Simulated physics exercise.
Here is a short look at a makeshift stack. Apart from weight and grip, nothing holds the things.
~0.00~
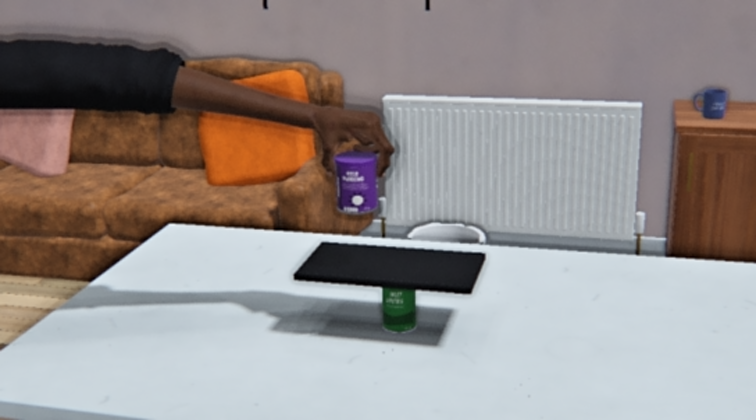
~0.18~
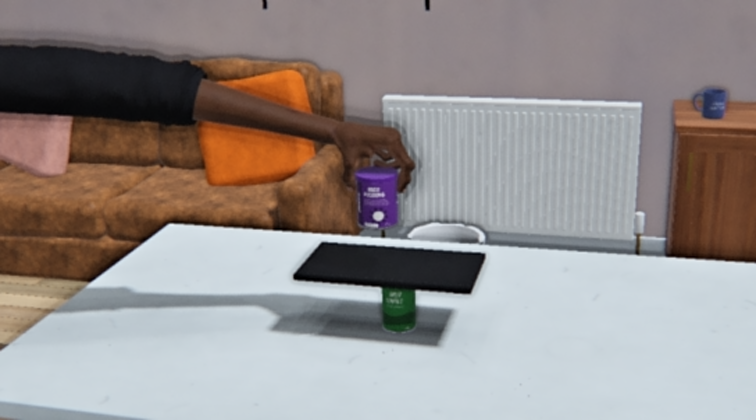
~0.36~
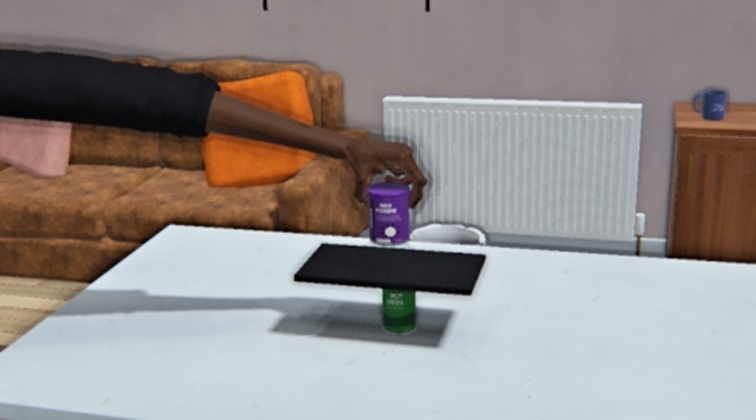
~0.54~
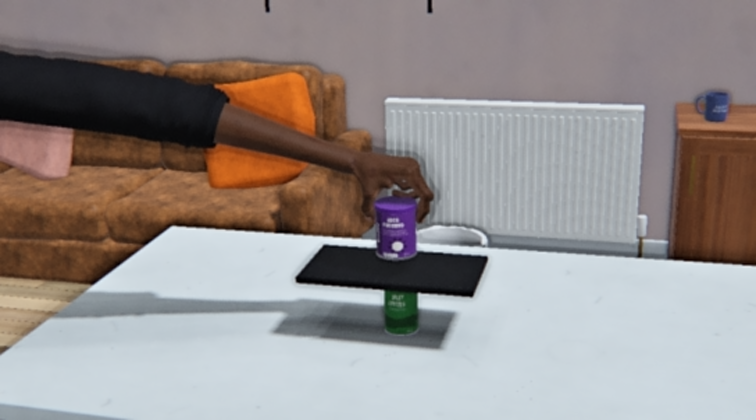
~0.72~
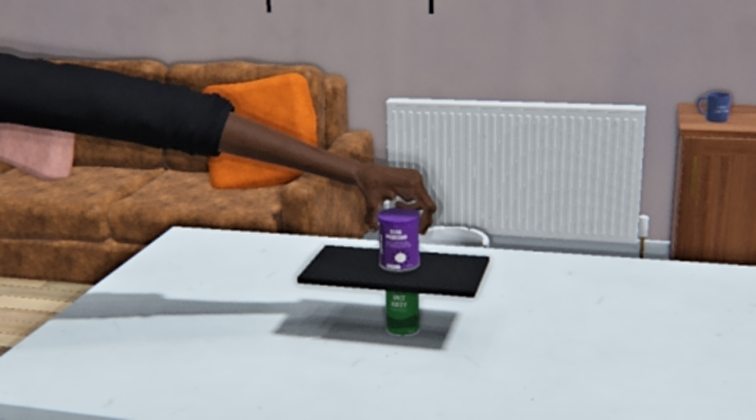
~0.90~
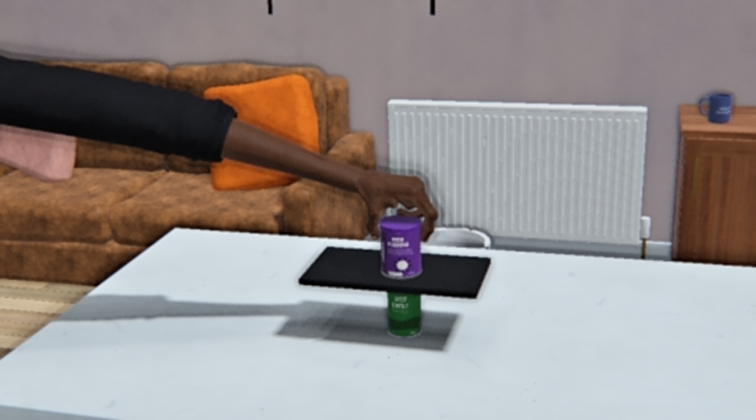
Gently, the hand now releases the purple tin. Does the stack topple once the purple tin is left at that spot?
No - stays in place.
By 1.20 s, all is still.
By 1.60 s, purple tin resting near (401, 247).
When it is over (2.0 s), all 3 as before. End places, in pixels of the last picture, purple tin near (401, 247). The stack holds.
